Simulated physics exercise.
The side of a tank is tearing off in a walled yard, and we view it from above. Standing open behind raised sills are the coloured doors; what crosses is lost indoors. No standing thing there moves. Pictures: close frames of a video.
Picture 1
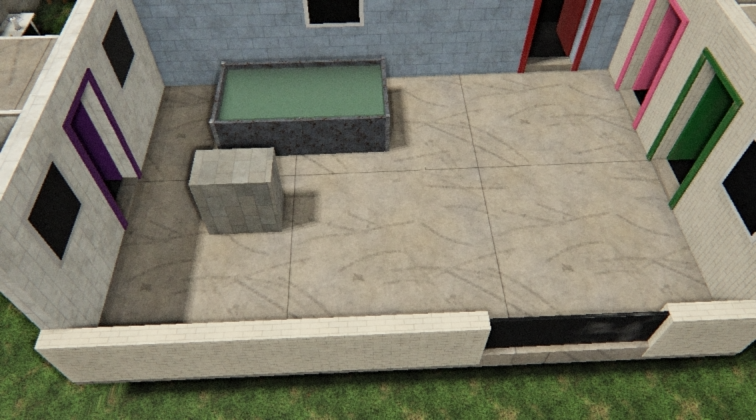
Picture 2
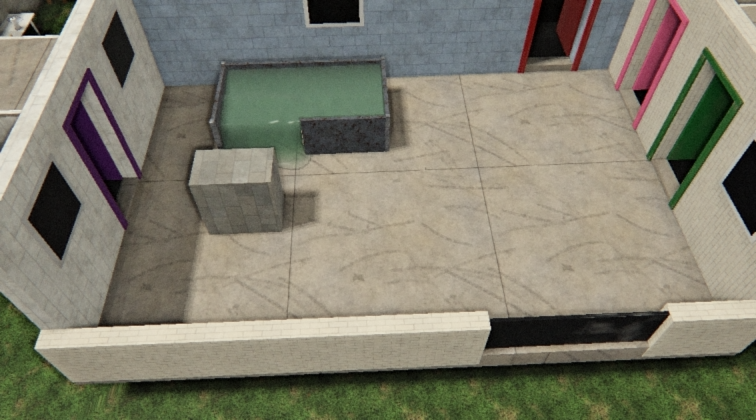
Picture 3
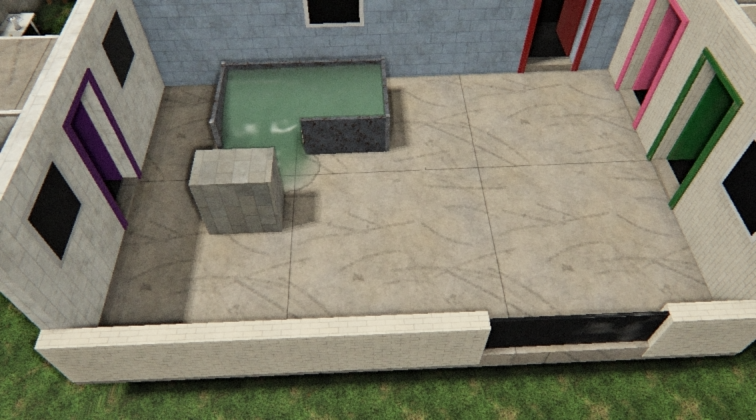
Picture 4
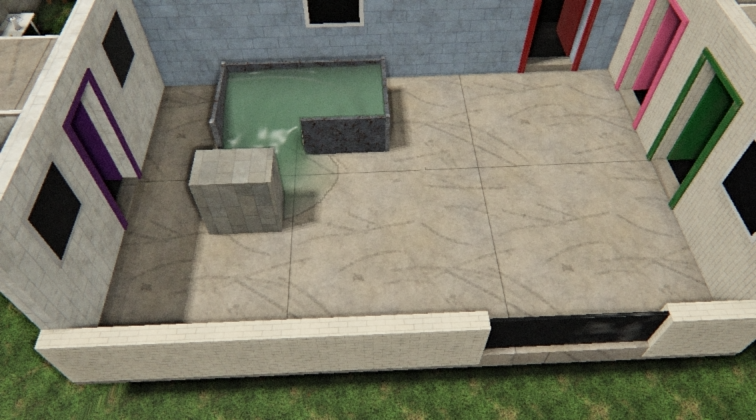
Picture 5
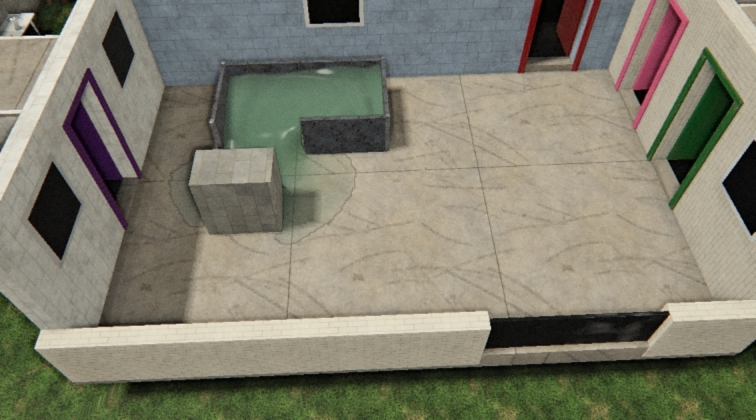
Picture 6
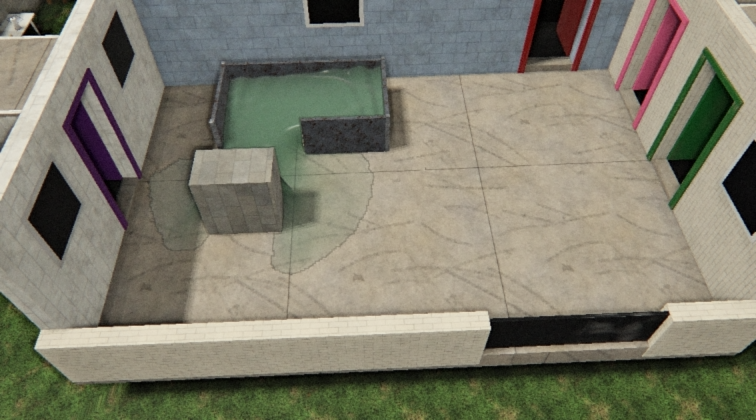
Green-tinted water pouring from a tank's broken side in a walled yard, spreading around a pale block and across the paved floor.
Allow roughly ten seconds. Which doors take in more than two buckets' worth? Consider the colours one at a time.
The purple door sees more than two buckets come in; the green door sees no more than two buckets come in; the pink door sees no more than two buckets come in; the red door sees no more than two buckets come in.
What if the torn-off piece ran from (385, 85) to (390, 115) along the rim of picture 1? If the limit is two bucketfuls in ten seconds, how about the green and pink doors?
As for the doors, green gets past it and pink gets past it.
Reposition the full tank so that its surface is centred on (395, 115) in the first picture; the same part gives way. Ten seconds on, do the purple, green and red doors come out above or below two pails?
The purple door falls short, the green door falls short, the red door falls short.
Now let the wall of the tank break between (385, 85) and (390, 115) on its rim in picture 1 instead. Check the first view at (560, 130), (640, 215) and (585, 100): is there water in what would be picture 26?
Submerged, submerged, submerged.
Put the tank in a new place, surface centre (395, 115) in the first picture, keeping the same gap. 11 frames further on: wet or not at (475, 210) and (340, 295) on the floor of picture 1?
One after the other: Untouched, reached.
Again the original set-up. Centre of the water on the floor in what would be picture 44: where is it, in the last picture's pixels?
That puts it at around (359, 202).
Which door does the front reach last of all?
I'd go with the red-painted one.
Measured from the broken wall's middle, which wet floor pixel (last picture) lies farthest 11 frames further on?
The front tops out at about (543, 334).
A moment on, water covers 20 % of the floor; the purple door over two buckets in, the green door not reached, the pink door not reached, the red door not reached.
Next, water covers 40 % of the floor; the purple door far over two buckets in, the green door not reached, the pink door not reached, the red door not reached.
Then, water covers 70 % of the floor; the purple door far over two buckets in, the green door not reached, the pink door not reached, the red door not reached.
Later, water covers 80 % of the floor; the purple door far over two buckets in, the green door wet at the sill, nothing in, the pink door wet at the sill, nothing in, the red door not reached.
In the end, water covers 95 % of the floor; the purple door far over two buckets in, the green door wet at the sill, nothing in, the pink door wet at the sill, nothing in, the red door wet at the sill, nothing in.
